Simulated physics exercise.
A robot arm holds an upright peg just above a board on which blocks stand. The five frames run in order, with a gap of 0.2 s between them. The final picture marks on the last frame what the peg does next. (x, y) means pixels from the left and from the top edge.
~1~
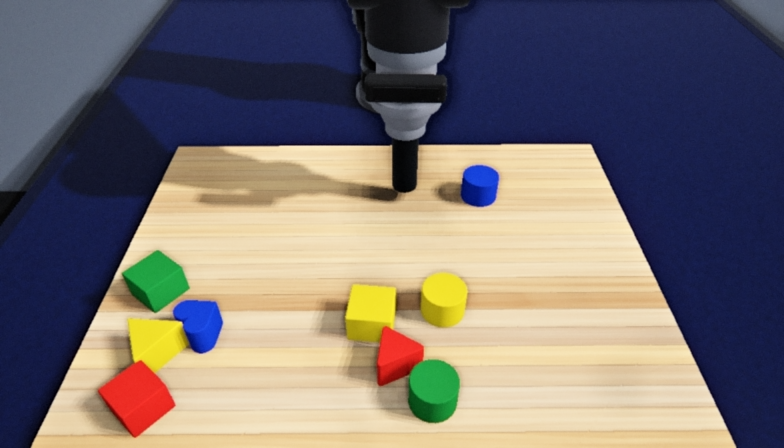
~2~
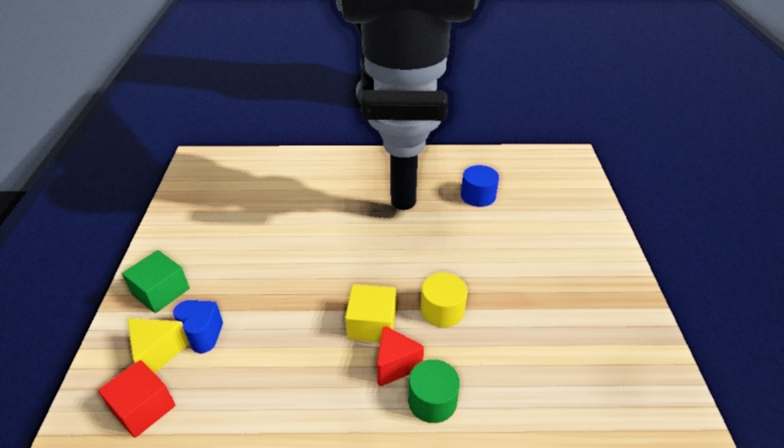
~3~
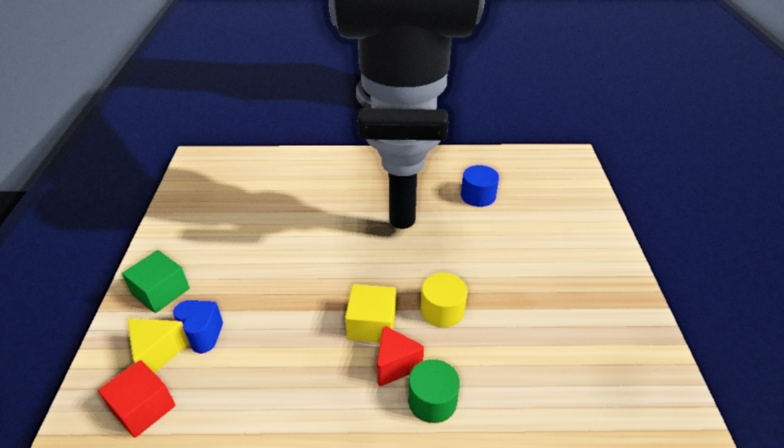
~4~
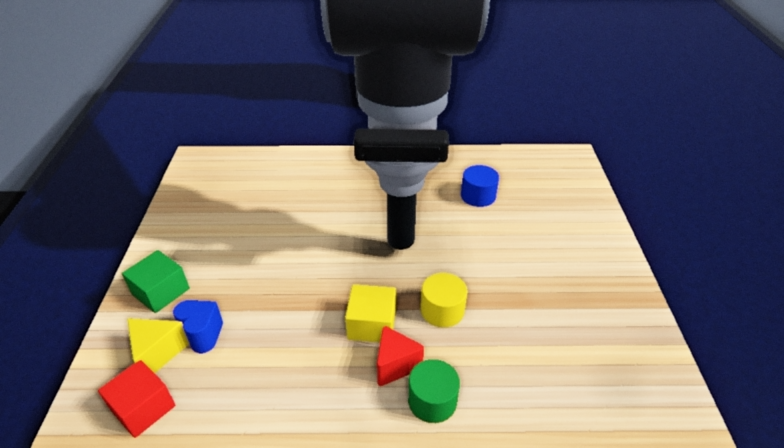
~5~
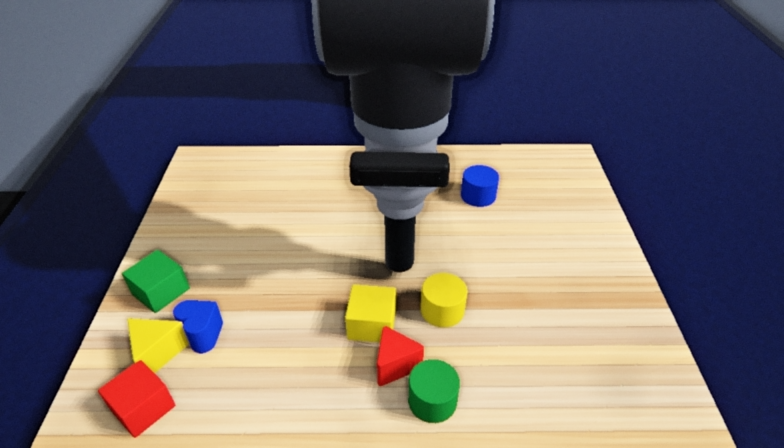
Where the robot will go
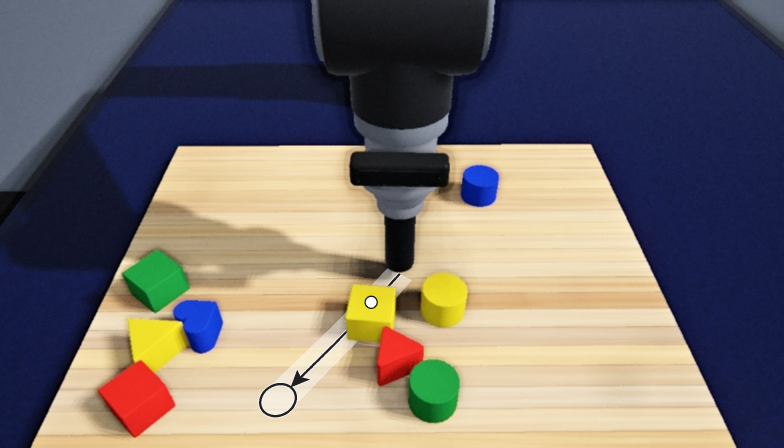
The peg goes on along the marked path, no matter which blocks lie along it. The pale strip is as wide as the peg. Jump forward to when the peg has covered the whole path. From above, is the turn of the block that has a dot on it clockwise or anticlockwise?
Rotation: Counter-clockwise.
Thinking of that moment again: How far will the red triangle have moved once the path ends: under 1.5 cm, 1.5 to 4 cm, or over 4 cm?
It falls in the 1.5 to 4 cm band.
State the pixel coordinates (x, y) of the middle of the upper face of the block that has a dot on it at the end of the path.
Its top face will be centred at roughly (328, 380).
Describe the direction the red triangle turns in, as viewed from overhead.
Seen from overhead, it turns anticlockwise.
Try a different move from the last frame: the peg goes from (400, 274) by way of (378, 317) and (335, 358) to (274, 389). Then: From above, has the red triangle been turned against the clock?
The answer is yes.
The line goes in a line from (400, 274) to (278, 400); the dot is on the yellow square piece.
On the path given first. One third of the way, peg (365, 301); yellow square piece (359, 321); red triangle (399, 355), turned 25° anticlockwise.
Two thirds of the way, peg (324, 343); yellow square piece (330, 369), turned 45° anticlockwise; red triangle (389, 371), turned 80° anticlockwise.
At the end, peg (275, 389); yellow square piece (328, 380), turned 60° anticlockwise; red triangle (389, 372), turned 85° anticlockwise; yellow disc unmoved.
